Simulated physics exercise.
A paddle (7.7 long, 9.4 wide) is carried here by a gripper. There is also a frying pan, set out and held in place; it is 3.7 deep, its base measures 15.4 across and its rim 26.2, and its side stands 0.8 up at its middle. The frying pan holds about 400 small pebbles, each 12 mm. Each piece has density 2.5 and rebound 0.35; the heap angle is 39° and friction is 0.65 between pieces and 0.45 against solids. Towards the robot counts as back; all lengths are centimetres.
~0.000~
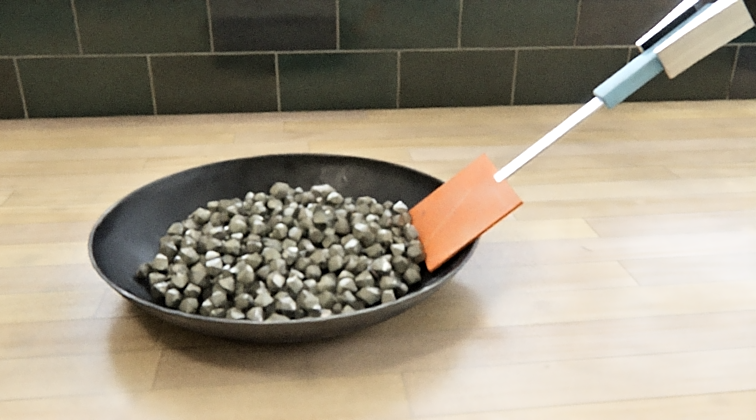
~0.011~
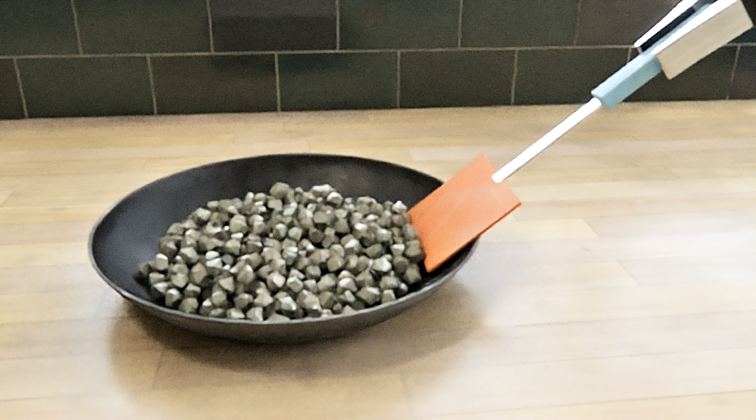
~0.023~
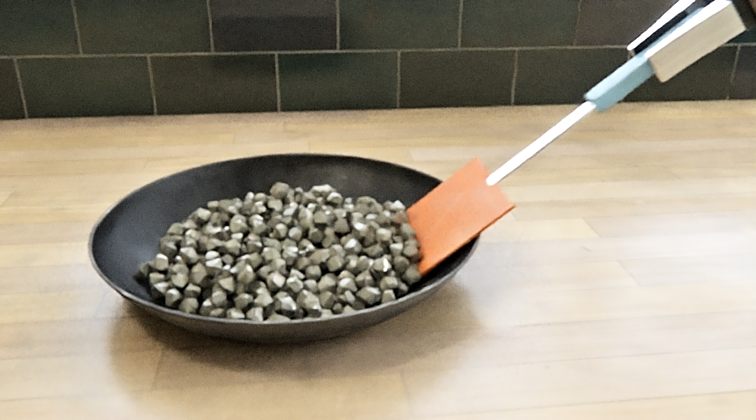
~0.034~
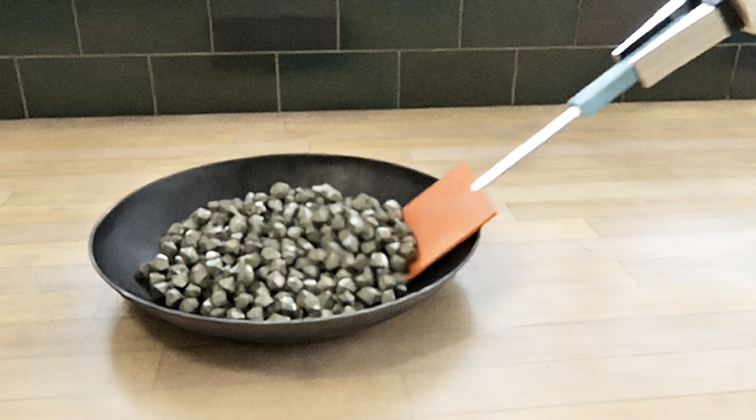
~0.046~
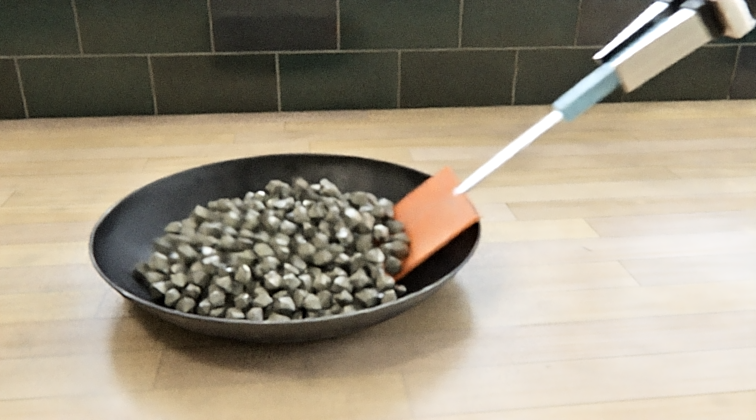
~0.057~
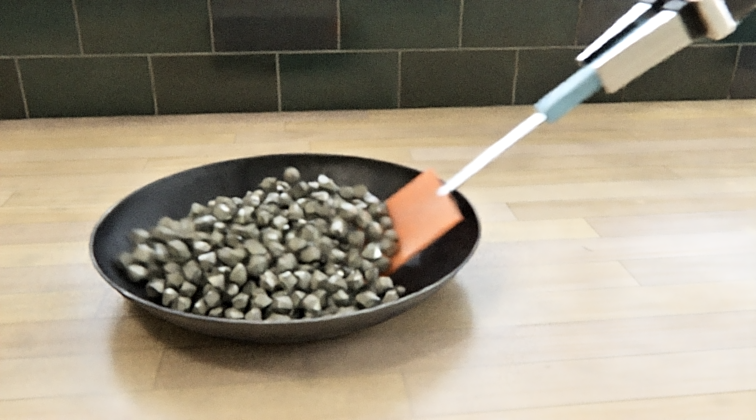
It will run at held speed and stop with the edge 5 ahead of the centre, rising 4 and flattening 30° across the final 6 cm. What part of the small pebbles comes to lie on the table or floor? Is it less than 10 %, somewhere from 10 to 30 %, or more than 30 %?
It is from 10 to 30 %.
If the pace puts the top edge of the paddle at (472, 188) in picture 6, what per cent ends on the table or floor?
About 0 percent.
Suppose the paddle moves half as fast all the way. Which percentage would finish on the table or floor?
0 per cent, roughly.
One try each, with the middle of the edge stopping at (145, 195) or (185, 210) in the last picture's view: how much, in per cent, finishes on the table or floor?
The two tries give near 45 and near 25 in a hundred.
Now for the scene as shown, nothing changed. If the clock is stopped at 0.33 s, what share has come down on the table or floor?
Roughly 15 percent.
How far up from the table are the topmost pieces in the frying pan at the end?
Peak at rest, approximately 5.0 centimetres.
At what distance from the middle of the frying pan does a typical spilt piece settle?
24 cm or so.
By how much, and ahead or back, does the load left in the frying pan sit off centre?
I'd say it's roughly 5.0 cm toward the front.
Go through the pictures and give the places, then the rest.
The first picture shows paddle top edge at (502, 176), sloping 39°; upper third of the load around (293, 235), from x 145 to 415, top at y 190; 405 in the frying pan.
The second picture shows paddle top edge at (501, 177), sloping 39°; upper third of the load around (293, 234), from x 145 to 415, top at y 190.
The third picture shows paddle top edge at (494, 180), sloping 39°; upper third of the load around (295, 234), from x 145 to 415, top at y 190.
The fourth picture shows paddle top edge at (480, 185), sloping 39°; upper third of the load around (304, 233), from x 145 to 410, top at y 190.
The fifth picture shows paddle top edge at (463, 189), sloping 39°; upper third of the load around (303, 230), from x 140 to 400, top at y 185.
The sixth picture shows paddle top edge at (445, 191), sloping 39°; upper third of the load around (291, 229), from x 125 to 395, top at y 175; 405 in the frying pan.
By 0.08 s, sloping 38°, highest piece 6 above the table; 404 in the frying pan, 1 on the blade or in flight.
By 0.11 s, sloping 28°, highest piece 7 above the table; 398 in the frying pan, 7 on the blade or in flight.
By 0.33 s, sloping 9°, highest piece 6 above the table; 346 in the frying pan, 56 on the table or floor, 3 on the blade or in flight.
By 1.38 s, sloping 9°, highest piece 5 above the table; 345 in the frying pan, 60 on the table or floor.
Final count, 345 in the frying pan, 60 on the table or floor. That is 15 % on the table or floor.
